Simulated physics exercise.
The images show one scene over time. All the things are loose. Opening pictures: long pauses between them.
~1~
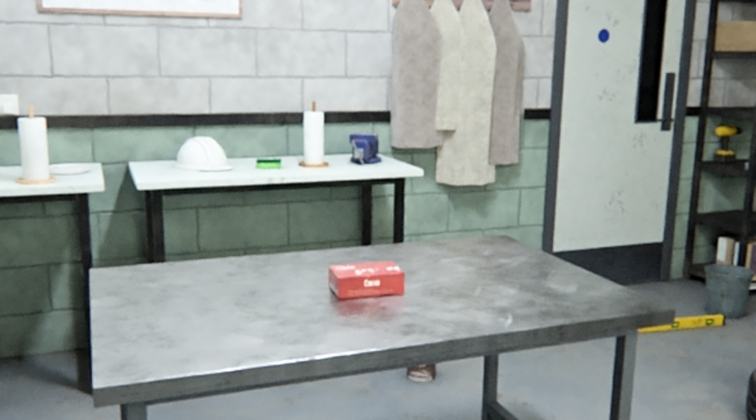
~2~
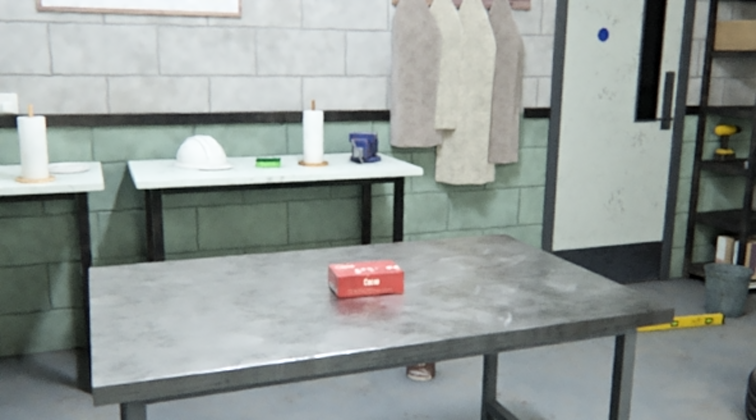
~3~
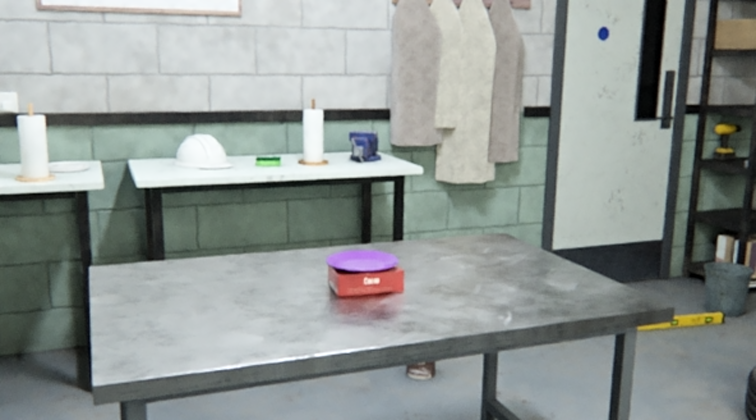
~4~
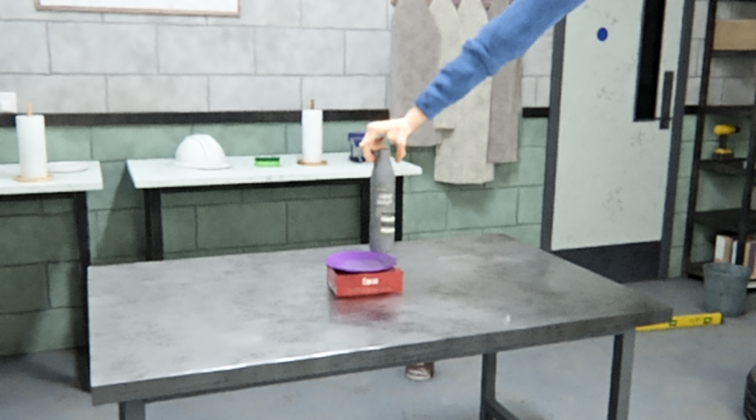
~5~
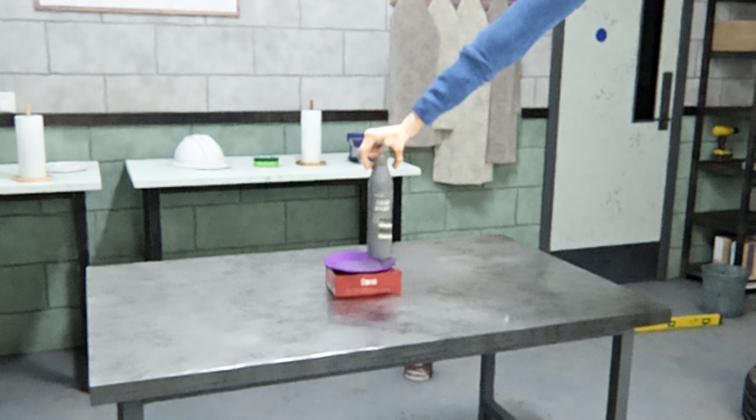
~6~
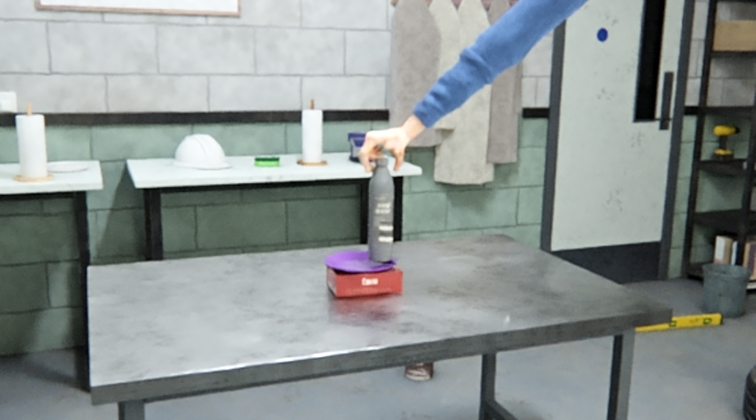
In this clip, a red packet sits on a grey table, a purple disc appears on top of it, and then a blue-sleeved arm holds a grey bottle above the disc and lowers it slightly onto the disc's right side.
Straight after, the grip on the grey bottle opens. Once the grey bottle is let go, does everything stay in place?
The pile copes with it, I'd say.
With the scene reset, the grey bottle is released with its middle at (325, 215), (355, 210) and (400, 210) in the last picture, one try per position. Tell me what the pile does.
Well, on the first go it tumbles down, on the second it stays steady, and on the third it tumbles down.
Then, 0.30 s past the last view, nothing moves.
Then, 0.60 s past the last view, grey bottle resting near (381, 209).
Finally, all 3 still in place. Final places as the last picture's camera would see them, grey bottle near (381, 209). The pile keeps its balance.
